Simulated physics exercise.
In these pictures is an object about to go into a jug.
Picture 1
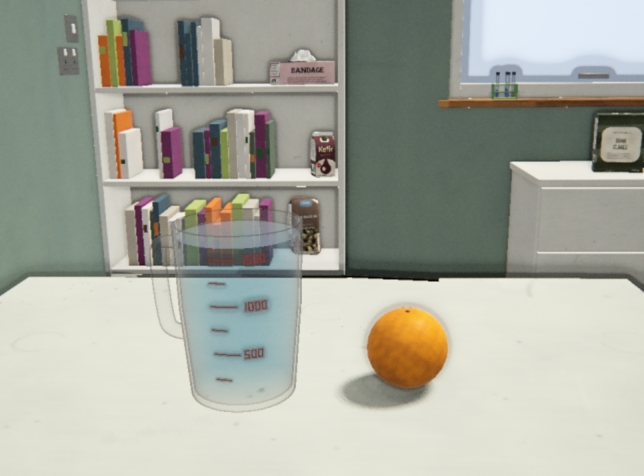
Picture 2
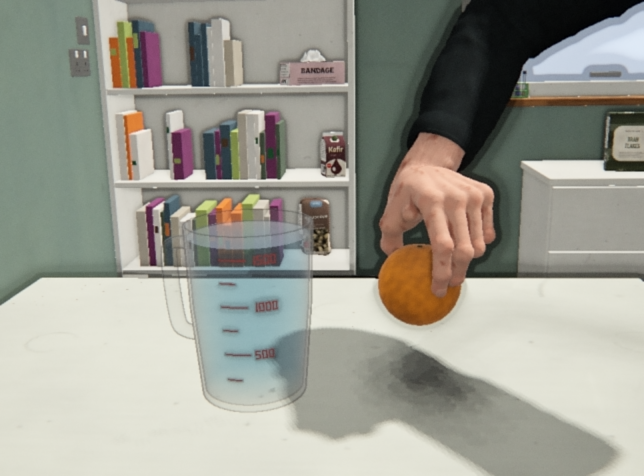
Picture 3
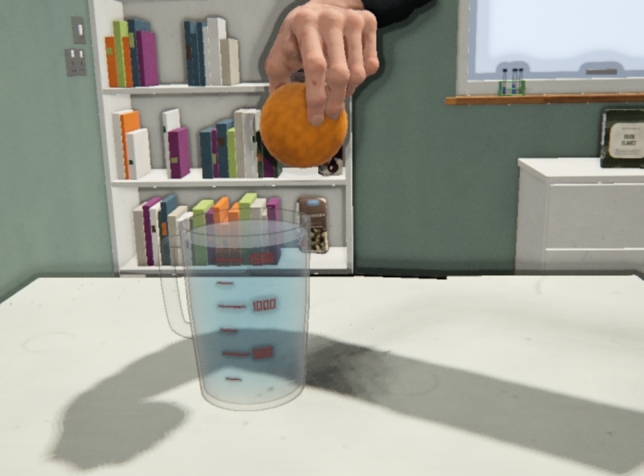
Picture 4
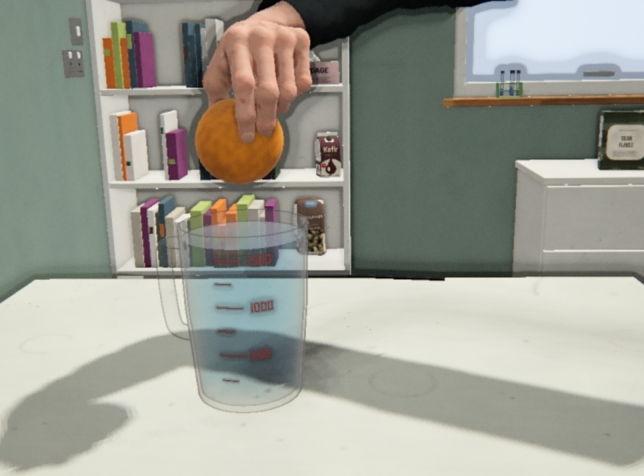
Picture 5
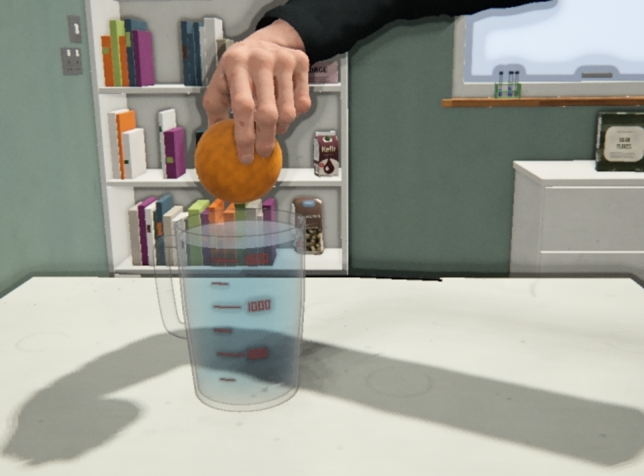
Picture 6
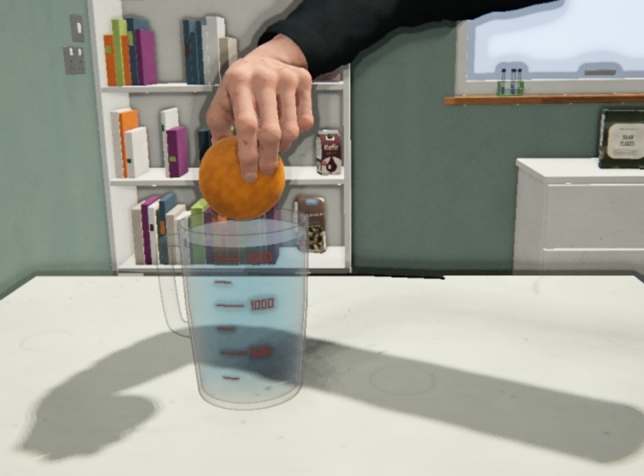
In a green-walled room seen from the front across a white tabletop, with a white bookshelf behind and a window at the right, a clear measuring jug nearly full of pale blue liquid stands left of an orange. A dark-sleeved hand lifts the orange, carries it up and left over the jug, then lowers it slightly towards the rim. The camera shifts only slightly.
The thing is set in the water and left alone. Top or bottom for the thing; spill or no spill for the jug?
In the end it remains up, and the jug lets some spill.
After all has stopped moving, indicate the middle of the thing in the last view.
Near (245, 243).
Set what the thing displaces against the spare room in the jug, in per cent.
That's roughly 180 percent.
A moment on, the orange enters the water; the jug is full to the brim.
Further on, the orange comes up again; the jug is full to the brim; a puddle lies round it.
When it is over, the orange is afloat; the jug is full to the brim; a puddle lies round it.
